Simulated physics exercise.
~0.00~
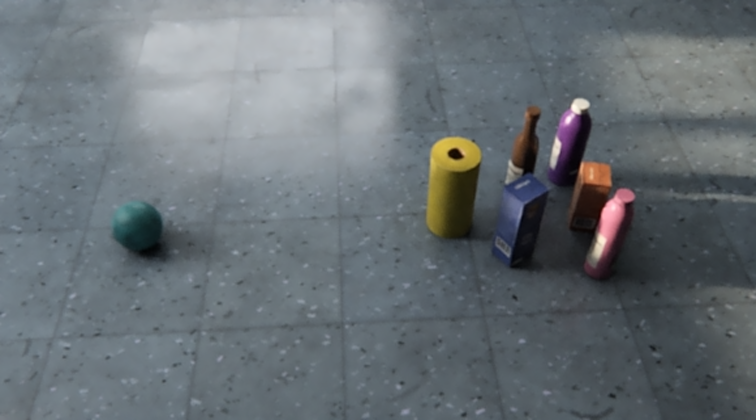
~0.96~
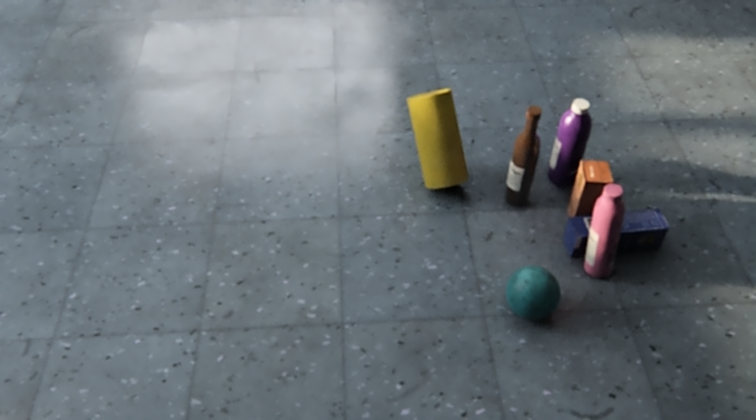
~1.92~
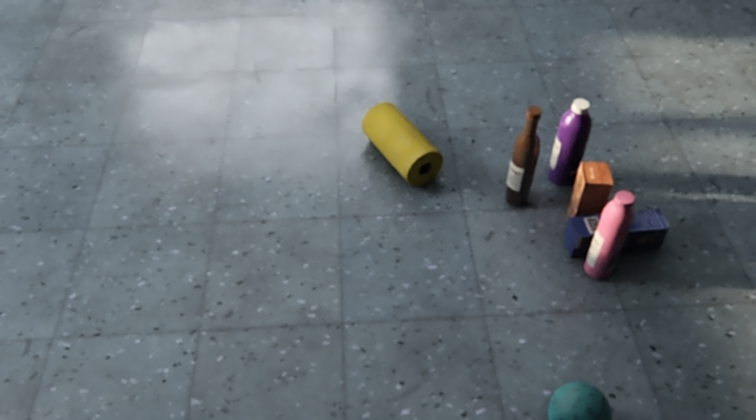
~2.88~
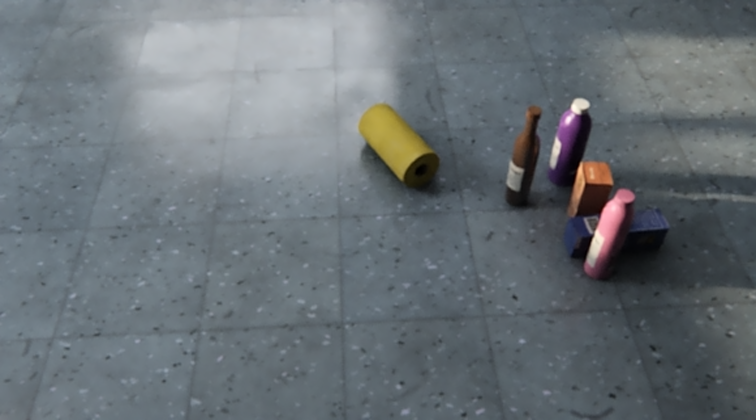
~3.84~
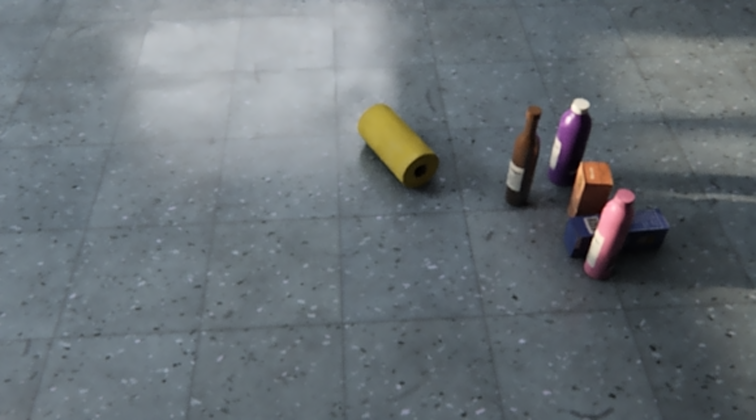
Turquoise ball rolling right into a group of bottles and cartons, toppling a blue carton and yellow roll, then leaving view.
